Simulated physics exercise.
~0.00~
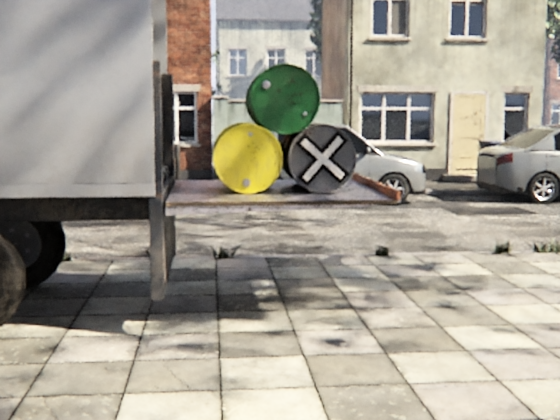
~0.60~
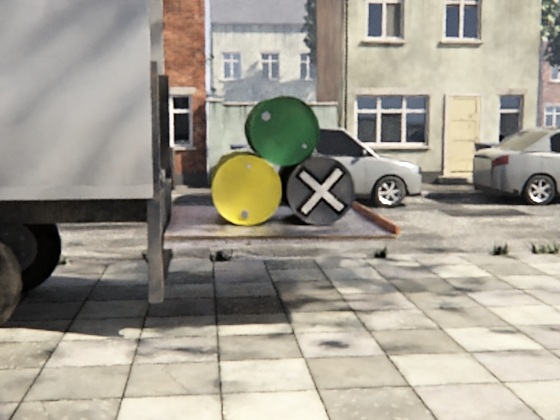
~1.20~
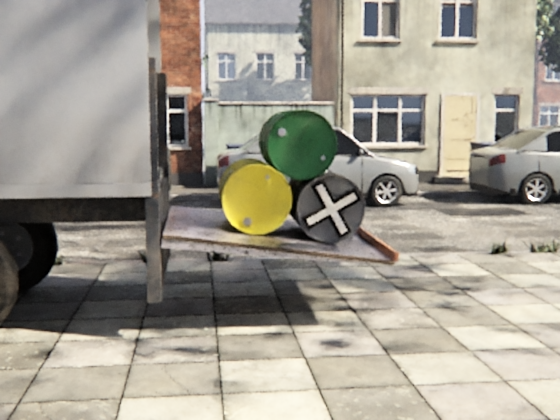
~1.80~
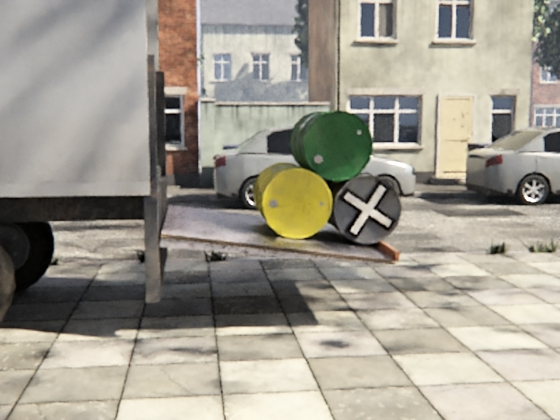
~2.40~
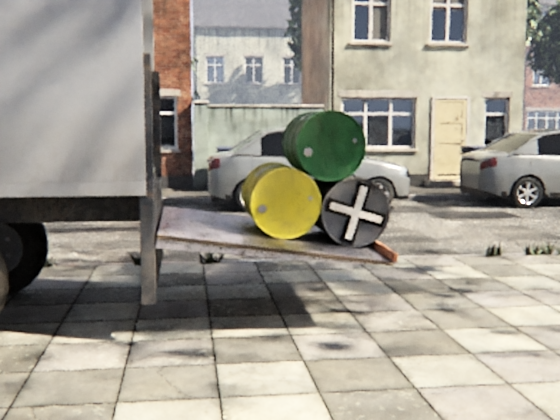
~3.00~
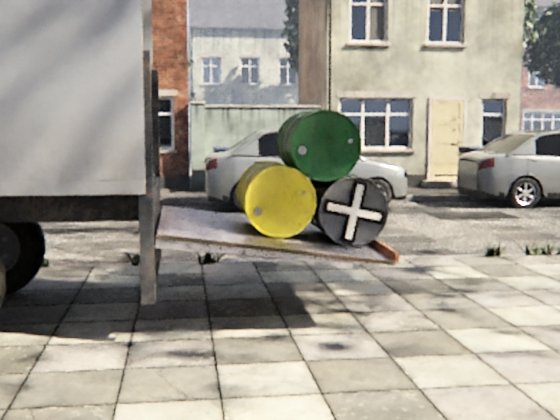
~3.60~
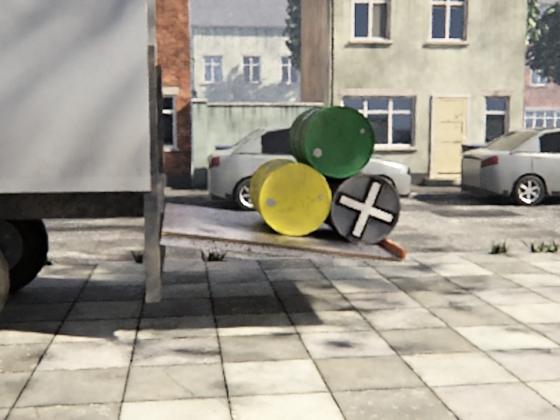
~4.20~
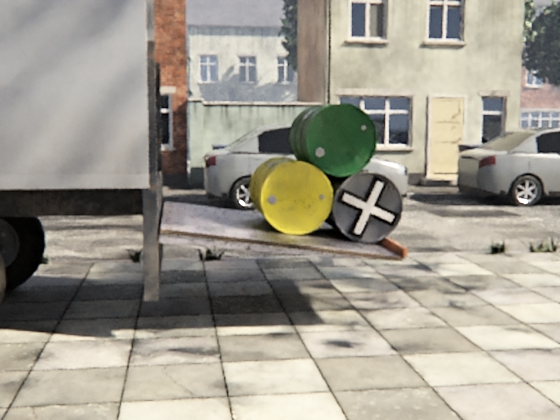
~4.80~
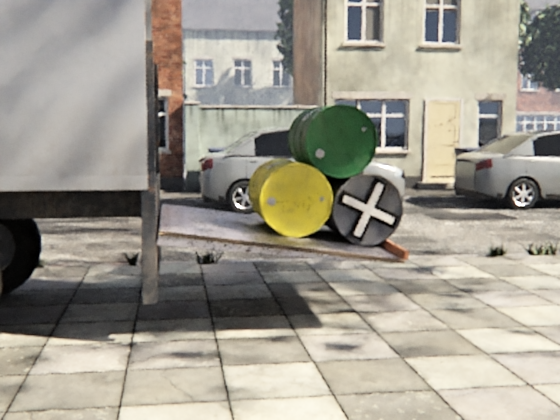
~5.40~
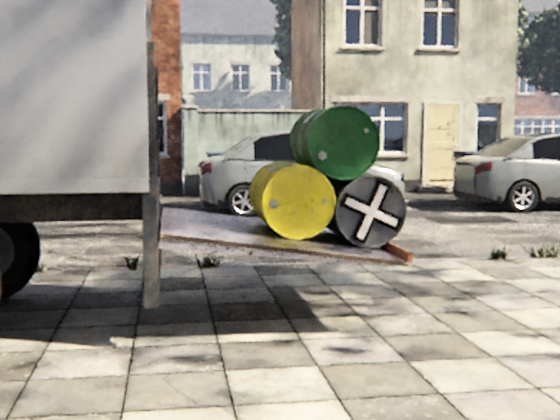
A platform lowers and tilts right, and three stacked drums roll right, rock back, and settle.
